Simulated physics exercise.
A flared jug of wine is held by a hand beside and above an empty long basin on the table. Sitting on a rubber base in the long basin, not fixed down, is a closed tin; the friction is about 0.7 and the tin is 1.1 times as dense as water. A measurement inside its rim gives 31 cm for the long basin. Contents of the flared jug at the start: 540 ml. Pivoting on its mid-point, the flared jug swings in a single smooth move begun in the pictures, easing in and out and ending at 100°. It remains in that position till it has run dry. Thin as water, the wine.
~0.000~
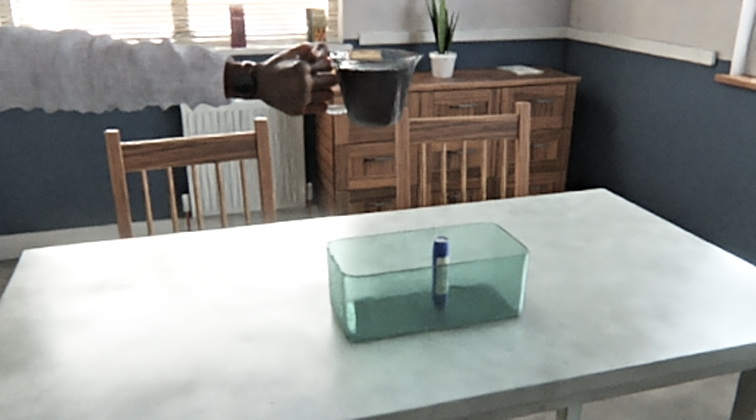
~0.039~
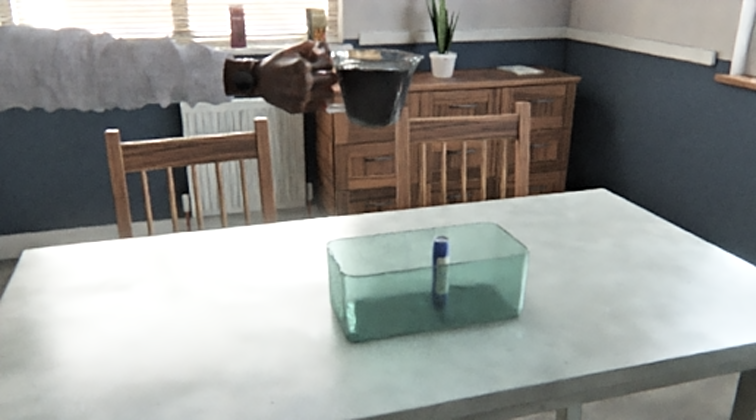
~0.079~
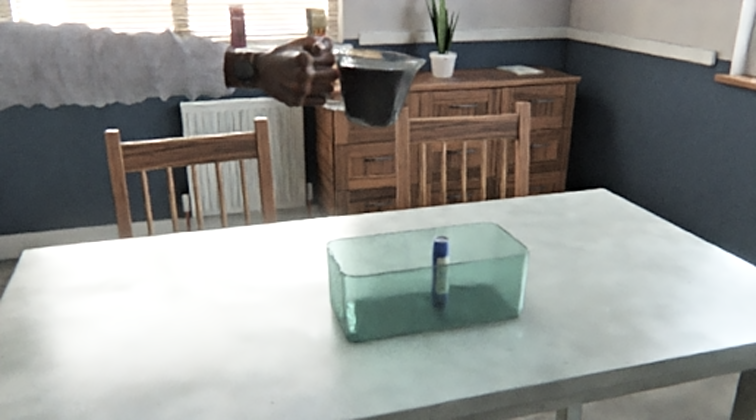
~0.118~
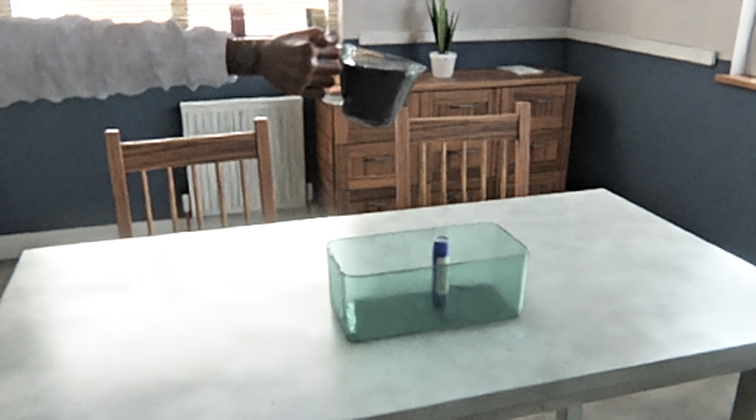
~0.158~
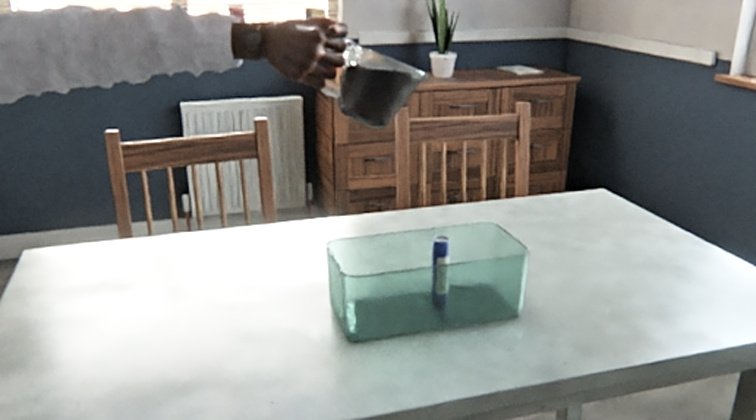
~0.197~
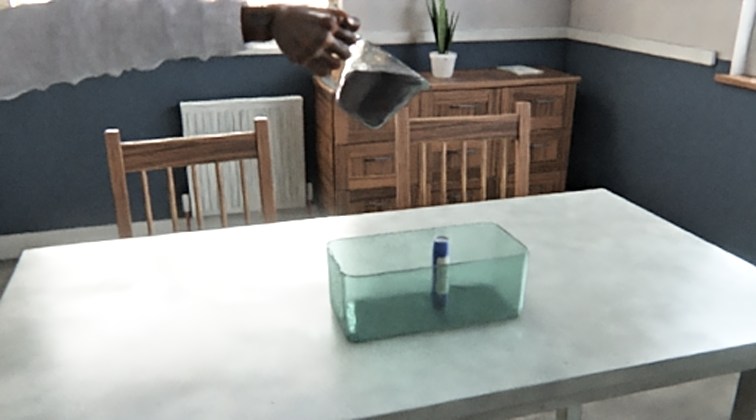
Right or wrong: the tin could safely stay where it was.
Right, it remains upright.
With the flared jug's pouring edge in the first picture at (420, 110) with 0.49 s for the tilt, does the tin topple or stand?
It tumbles.
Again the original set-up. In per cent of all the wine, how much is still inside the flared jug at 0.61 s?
About 4 percent.
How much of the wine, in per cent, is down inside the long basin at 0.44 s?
Near 6 in a hundred.
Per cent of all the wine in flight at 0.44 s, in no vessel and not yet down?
About 62 per cent.
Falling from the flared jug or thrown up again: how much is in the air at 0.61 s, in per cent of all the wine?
In-air share: About 30 %.
Then, 0.44 s in, the tilt is 97° and 32 per cent is still to pour; the tin stands where it began.
Then, 0.61 s in, the tilt is 100° and 4 per cent is still to pour; the tin stands where it began.
Then, 0.79 s in, the tilt is 100° and 0 per cent is still to pour; the tin stands where it began.
Then, 0.99 s in, the tilt is 100° and 0 per cent is still to pour; the tin stands where it began.
Finally, the tin stands where it began.
